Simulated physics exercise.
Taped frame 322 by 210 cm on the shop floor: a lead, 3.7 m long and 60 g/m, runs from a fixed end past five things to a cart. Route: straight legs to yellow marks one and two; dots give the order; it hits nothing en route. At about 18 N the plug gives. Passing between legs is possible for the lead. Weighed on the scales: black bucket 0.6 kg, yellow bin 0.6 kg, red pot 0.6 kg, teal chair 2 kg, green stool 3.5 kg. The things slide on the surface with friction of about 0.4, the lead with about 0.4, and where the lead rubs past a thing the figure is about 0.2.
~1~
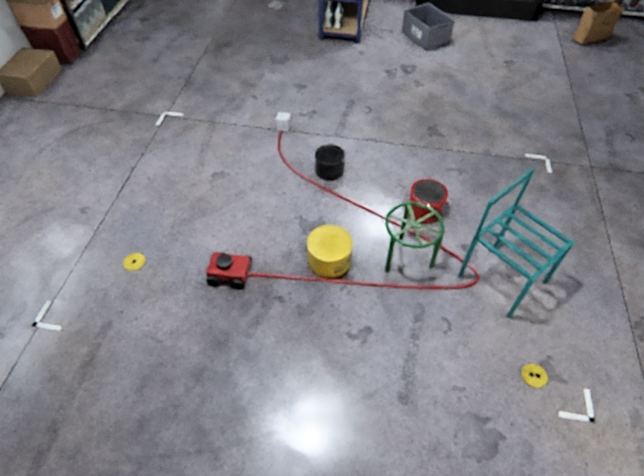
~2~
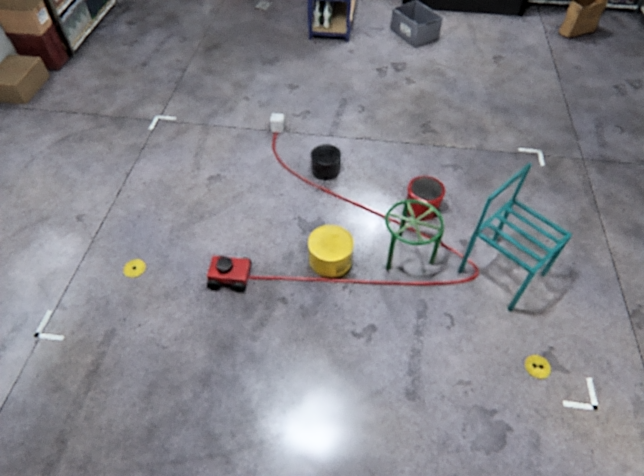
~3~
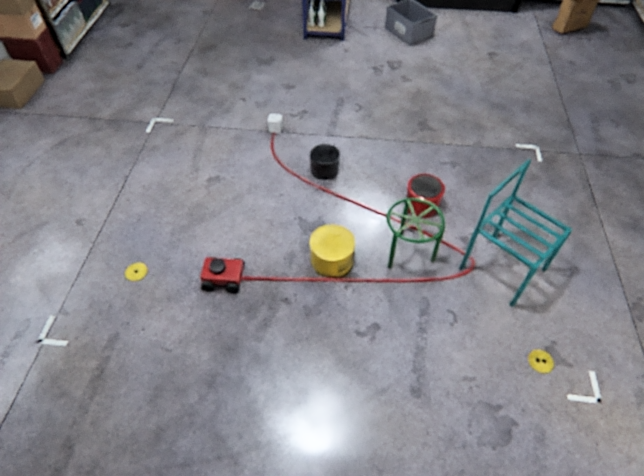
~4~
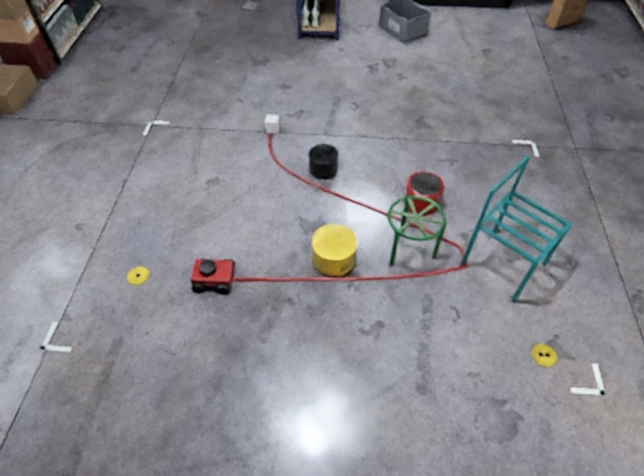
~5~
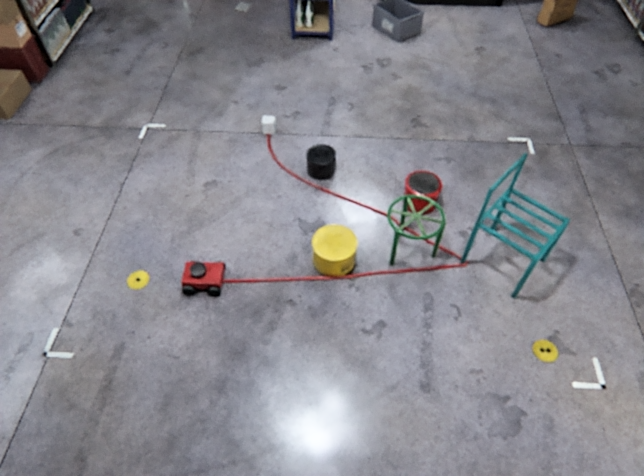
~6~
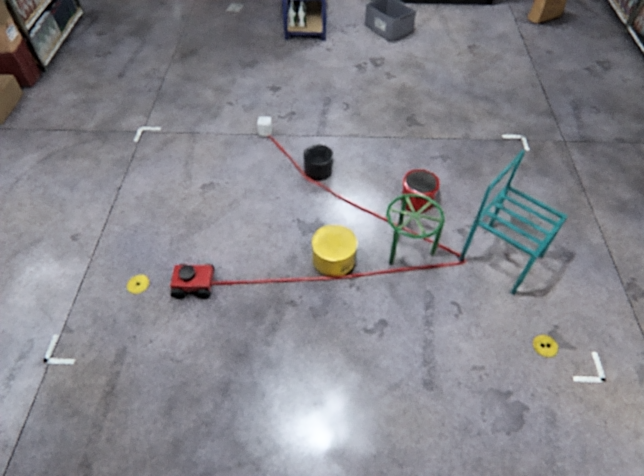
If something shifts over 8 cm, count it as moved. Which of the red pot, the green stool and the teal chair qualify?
The red pot does not qualify. The green stool does not qualify. The teal chair qualifies.
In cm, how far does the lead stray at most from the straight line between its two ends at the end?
The lead ends up bowing about 50 cm off the straight line.
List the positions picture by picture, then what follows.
Red pot (429, 191); green stool (415, 223); teal chair (524, 239); marks (135, 262) (534, 376); lead runs through (282, 156) (353, 203) (416, 287) (298, 278); cart (238, 274), in the first frame.
Lead runs through (277, 157) (299, 279); cart (238, 277), in the second frame.
Lead runs through (276, 158) (292, 279); cart (232, 278), in the third frame.
Lead runs through (274, 158) (283, 279); cart (222, 279), in the fourth frame.
Lead runs through (276, 159) (274, 280); cart (213, 281), in the fifth frame.
Red pot (421, 181); green stool (416, 214); teal chair (521, 218); lead runs through (289, 156) (356, 206) (451, 251) (378, 273) (263, 281); cart (202, 283), in the sixth frame.
Next, cart at (190, 291), lead slack at the fixed end; teal chair 18 cm off its start.
Then, cart at (306, 309), lead slack at the fixed end; teal chair 18 cm off its start.
After that, cart at (430, 327), lead slack at the fixed end; teal chair 18 cm off its start at (490, 214).
Later, cart at (545, 345), lead slack at the fixed end; teal chair 18 cm off its start.
At the end, cart at (545, 345), lead slack at the fixed end; teal chair 18 cm off its start at (490, 214), green stool 0 cm off its start at (416, 214), red pot 0 cm off its start at (421, 181).
